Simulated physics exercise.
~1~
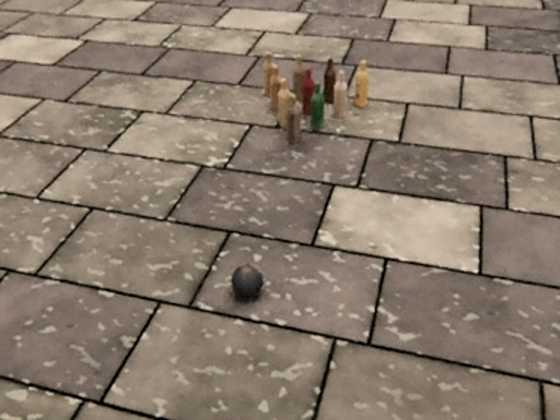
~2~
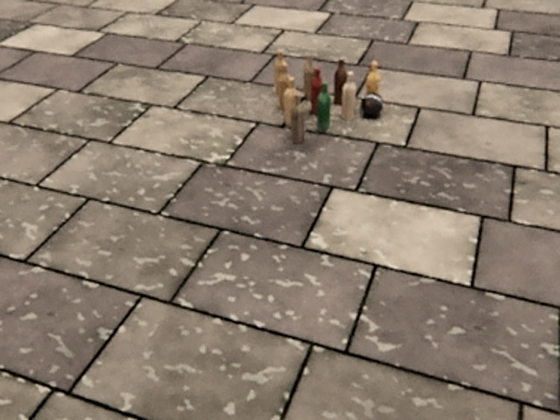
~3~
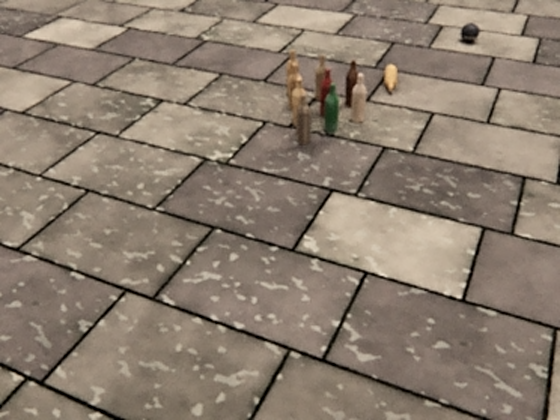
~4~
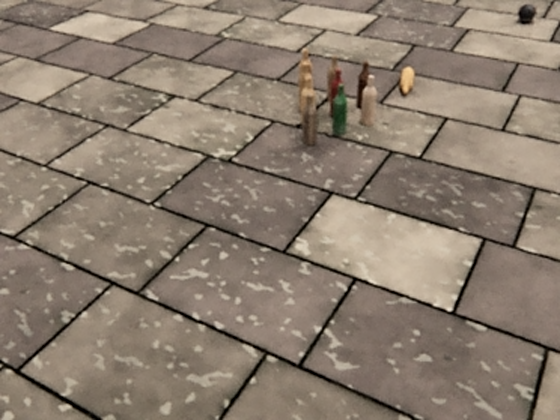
A dark ball rolls across grey and brown stone paving, seen from above at an angle, towards a tight cluster of bottle-shaped skittles near the top centre. Most of the skittles are tan or brown, with a green one at the front and a red one just behind it. The ball travels up and to the right, reaching the pale skittle at the right edge of the group. That skittle topples and lies on the slabs, while the ball rolls on towards the upper right corner. The view drifts slightly sideways, and the green and red skittles still stand among the others at the end.
